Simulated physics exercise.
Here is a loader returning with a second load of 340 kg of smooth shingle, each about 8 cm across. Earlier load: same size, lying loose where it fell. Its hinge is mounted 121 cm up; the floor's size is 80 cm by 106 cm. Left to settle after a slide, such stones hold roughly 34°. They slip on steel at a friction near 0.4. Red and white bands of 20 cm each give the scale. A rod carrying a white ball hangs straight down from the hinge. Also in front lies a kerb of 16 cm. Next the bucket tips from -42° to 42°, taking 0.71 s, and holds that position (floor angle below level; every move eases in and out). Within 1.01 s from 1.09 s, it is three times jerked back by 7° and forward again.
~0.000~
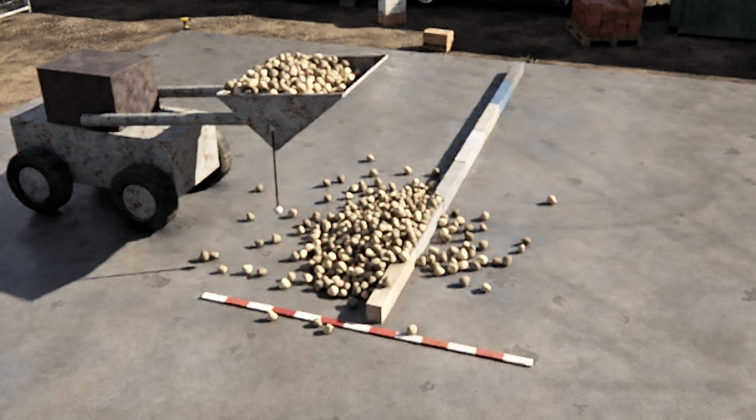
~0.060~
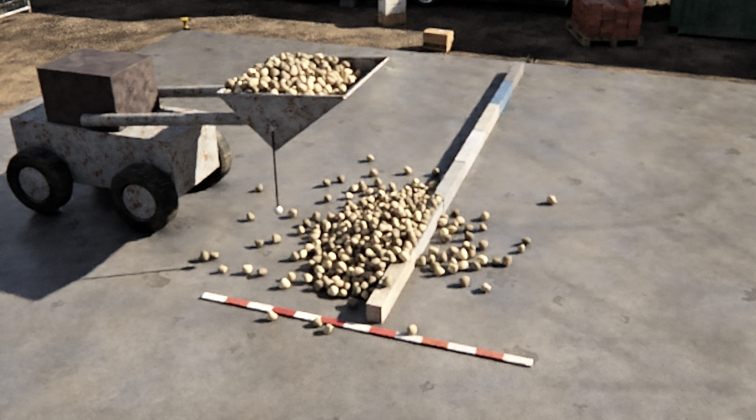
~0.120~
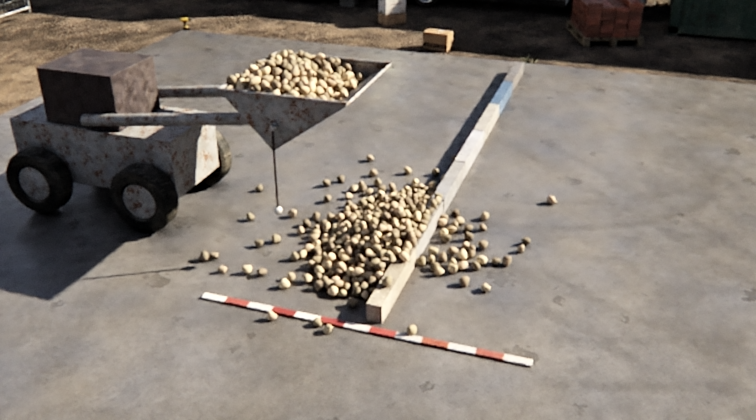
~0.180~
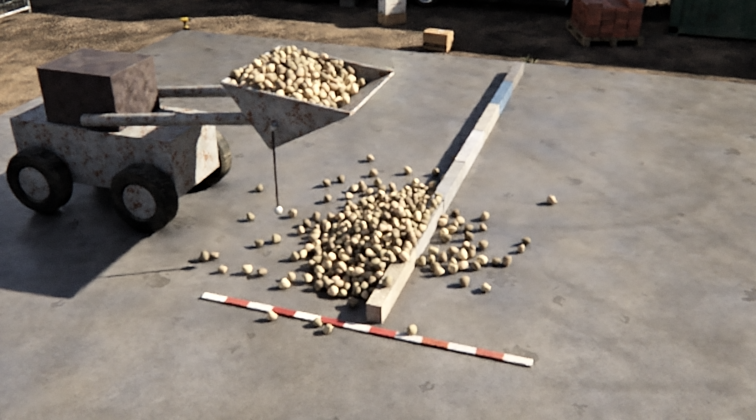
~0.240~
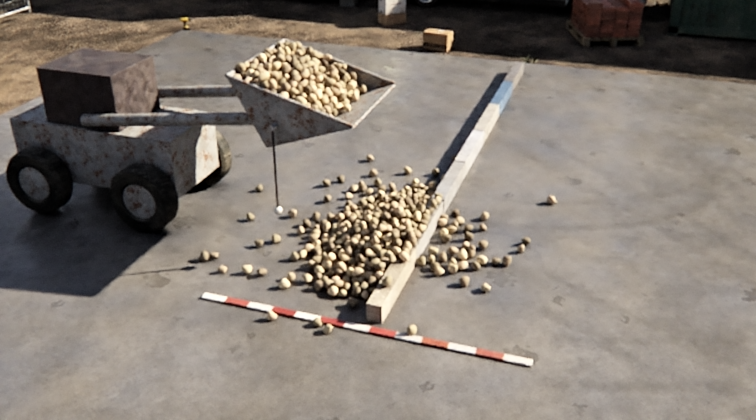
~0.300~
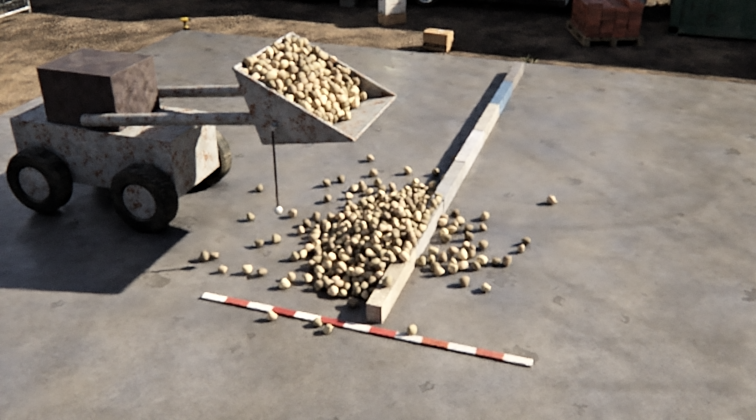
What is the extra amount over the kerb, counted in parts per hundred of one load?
Close to 33 parts in a hundred.
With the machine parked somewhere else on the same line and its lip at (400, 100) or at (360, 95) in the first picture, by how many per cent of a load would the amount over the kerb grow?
95 % and 50 %.
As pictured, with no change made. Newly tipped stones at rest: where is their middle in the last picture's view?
Centre at roughly (394, 228).
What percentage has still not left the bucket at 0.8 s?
65 % still inside.
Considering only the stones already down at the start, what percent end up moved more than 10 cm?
Roughly 20 % of them.
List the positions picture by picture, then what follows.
Lip at (343, 95), floor tilted -42°, highest stones at (294, 67). The earlier load is highest near (398, 218), 25 cm above ground level, 95 % on this side of the kerb, 7 % over the kerb, in the first frame.
Lip at (345, 98), floor tilted -40°, highest stones at (293, 66); the stones move at 0.2 m/s on average, in the second frame.
Lip at (347, 104), floor tilted -36°, highest stones at (292, 65); the stones move at 0.4 m/s on average, in the third frame.
The bucket is at -28°, its lip at (351, 114); the top of the load is at (279, 58); the stones move at 0.5 m/s on average, in the fourth frame.
Lip at (353, 127), floor tilted -20°, highest stones at (280, 53); the stones move at 0.7 m/s on average, in the fifth frame.
Lip at (354, 141), floor tilted -10°, highest stones at (285, 46); the stones move at 0.7 m/s on average, in the sixth frame.
After 0.5 s the floor is at 29°; in per cent of one load, 100 in the bucket, 95 on this side of the kerb, 7 over the kerb; the foremost stones are at (507, 252).
After 0.8 s the floor is at 42°; in per cent of one load, 63 in the bucket, 131 on this side of the kerb, 7 over the kerb; the foremost stones are at (507, 252).
After 2.5 s the floor is at 42°; in per cent of one load, 0 in the bucket, 162 on this side of the kerb, 40 over the kerb; the foremost stones are at (576, 252).
After 5.1 s the floor is at 42°; in per cent of one load, 0 in the bucket, 162 on this side of the kerb, 40 over the kerb; the foremost stones are at (576, 252). Net gain over the kerb, 33.
